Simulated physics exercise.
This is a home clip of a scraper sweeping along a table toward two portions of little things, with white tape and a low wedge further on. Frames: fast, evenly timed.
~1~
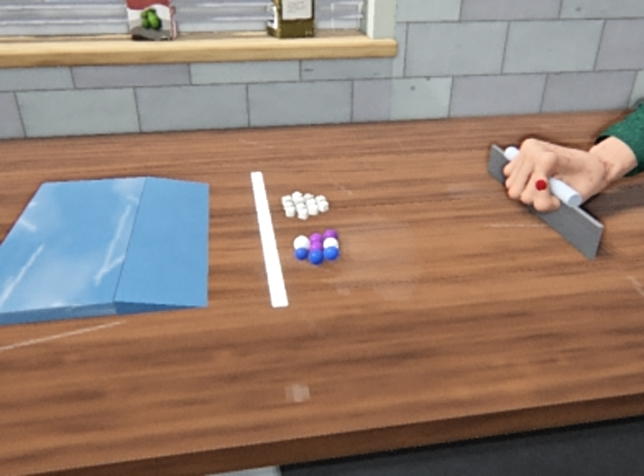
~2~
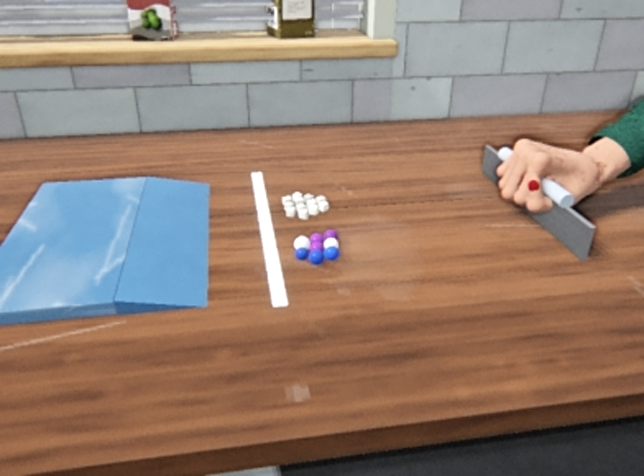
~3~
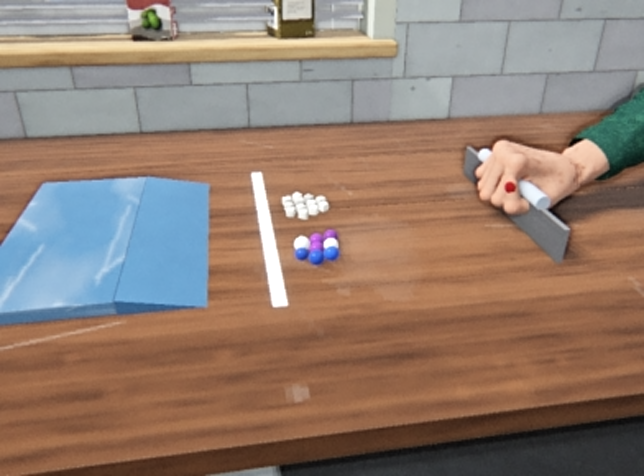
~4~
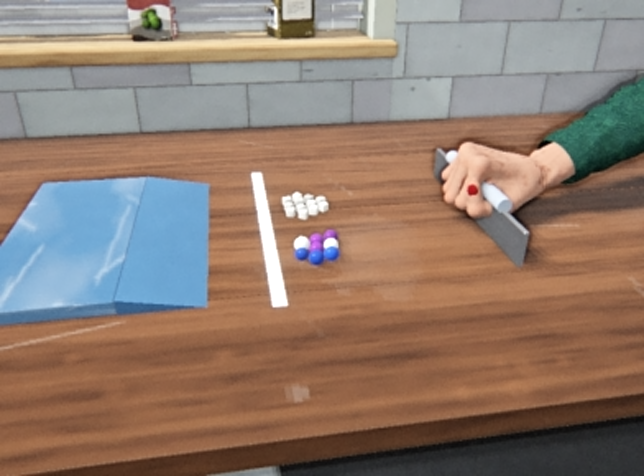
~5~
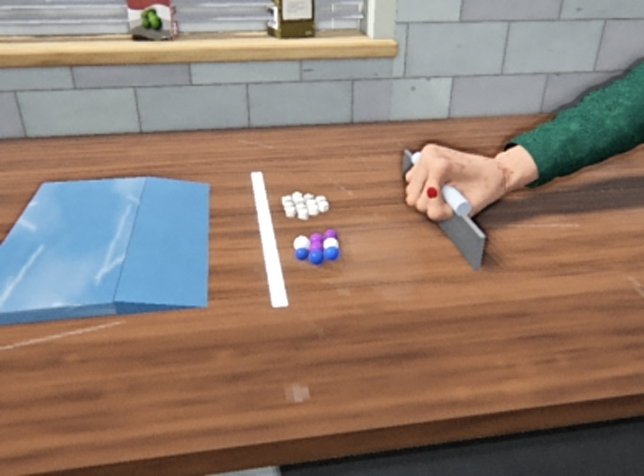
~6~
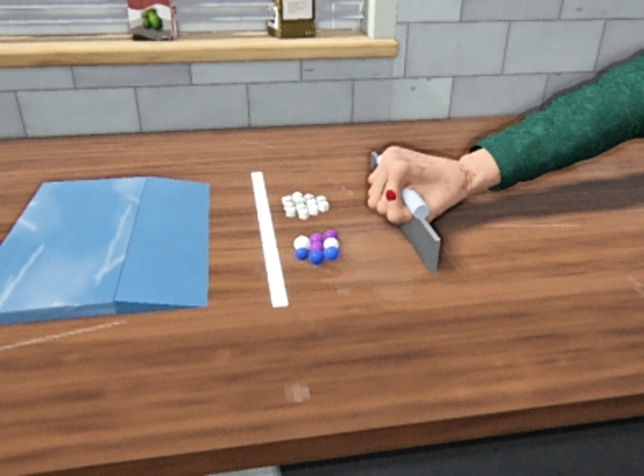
A hand in a dark green sleeve grips a grey scraper by its pale handle and slides it leftward across a brown wooden table, slowly at first, then faster. Seen from slightly above, the table stands before a grey tiled wall and windowsill, with a blue wedge at left beside a strip of white tape. Right of the tape, white cubes and blue, purple and white balls stay still, untouched, as the scraper draws nearer.
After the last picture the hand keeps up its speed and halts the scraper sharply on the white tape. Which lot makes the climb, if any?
Most likely the near lot manages to climb over at least partly. Most likely the far lot cannot climb over at all.
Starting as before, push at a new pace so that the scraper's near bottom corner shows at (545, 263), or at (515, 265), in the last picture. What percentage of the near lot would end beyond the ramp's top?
Roughly 0 percent in the first try and roughly 10 percent in the second.
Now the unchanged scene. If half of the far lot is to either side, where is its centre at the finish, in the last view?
Probably somewhere close to (196, 208).
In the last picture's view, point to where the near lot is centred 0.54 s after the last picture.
The centre sits around (61, 266).
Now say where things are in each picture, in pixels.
In the first frame, scraper (586, 234), at rest; white tape (257, 178); top of the ramp (117, 289); near lot (317, 249), a few gumballs; far lot (301, 208), a few sugar cubes.
In the second frame, scraper (579, 235); far lot (301, 209).
In the third frame, scraper (554, 237); near lot (317, 249).
In the fourth frame, scraper (515, 240); far lot (301, 209).
In the fifth frame, scraper (473, 244); near lot (317, 249).
In the sixth frame, scraper (430, 247); white tape (258, 178); top of the ramp (117, 289); near lot (317, 249); far lot (302, 209).
Then, 0.12 s later than the last frame, scraper still moving, near (319, 194); near lot every one short of the ramp; far lot every one short of the ramp.
Then, 0.26 s later than the last frame, scraper stopped at the white tape; near lot roughly a quarter on the ramp, the larger part short of the ramp; far lot every one short of the ramp.
Then, 0.54 s later than the last frame, scraper stopped at the white tape; near lot every one past the top; far lot the larger part on the ramp, roughly a quarter short of the ramp.
When it is over, scraper stopped at the white tape; near lot every one past the top; far lot not one past the top, roughly two thirds on the ramp, roughly a third short of the ramp.
